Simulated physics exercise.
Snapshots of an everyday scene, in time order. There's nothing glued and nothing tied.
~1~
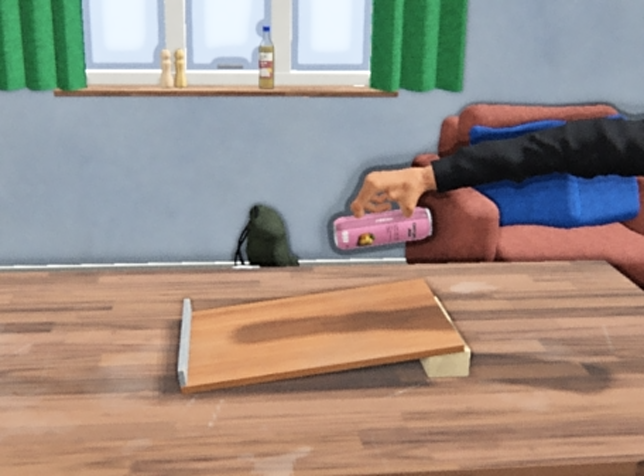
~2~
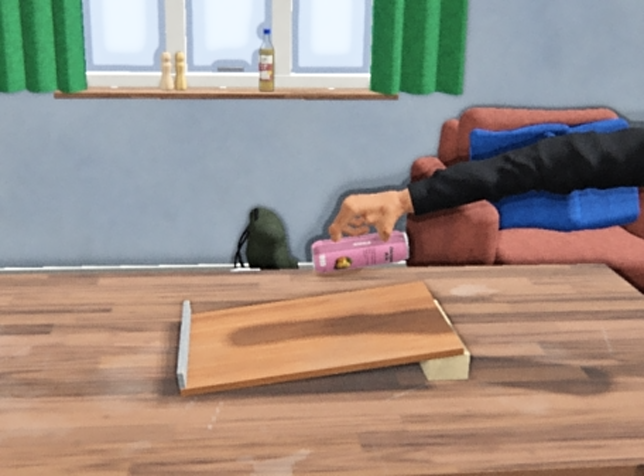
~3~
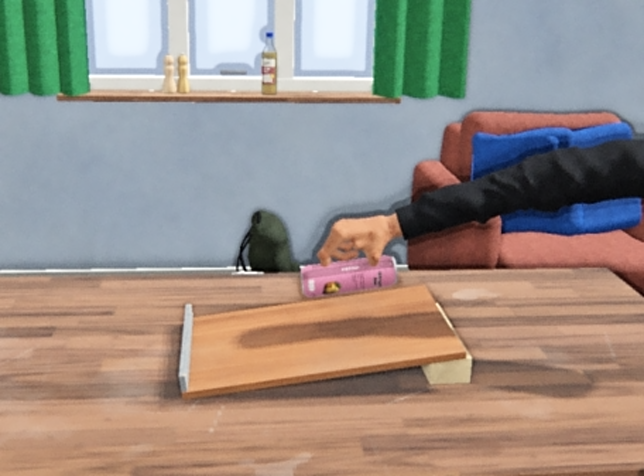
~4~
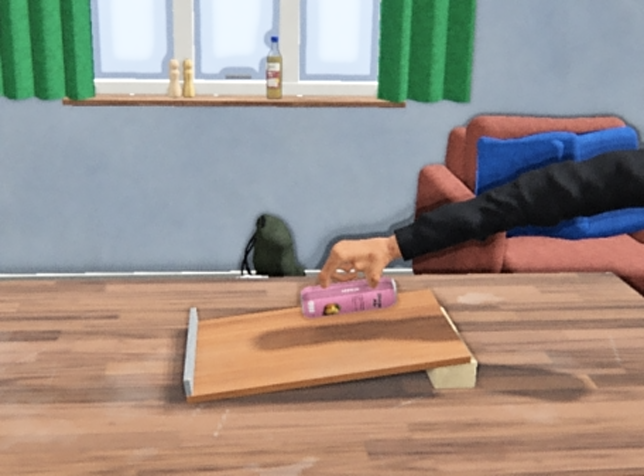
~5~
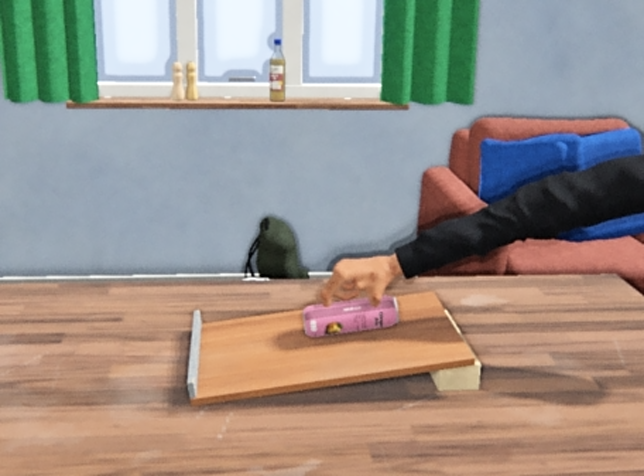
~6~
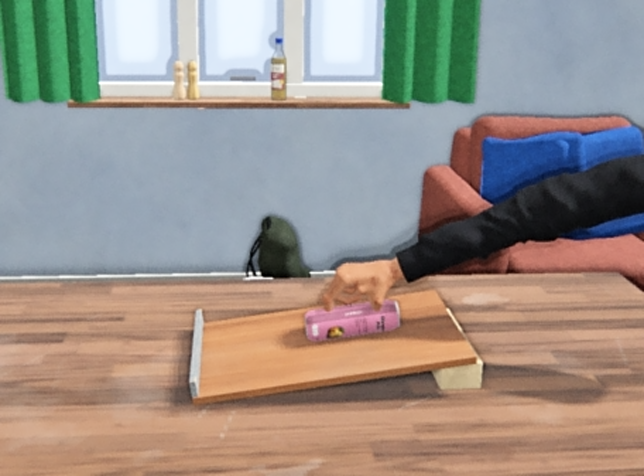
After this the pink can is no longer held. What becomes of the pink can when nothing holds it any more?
I expect it to sit tight.
Then, 0.30 s after the last picture, nothing has stirred.
Then, 0.70 s after the last picture, pink can resting near (352, 320).
At rest, it is in place. Seen from the same camera at the end, pink can near (352, 320). The pink can stays where it is put.
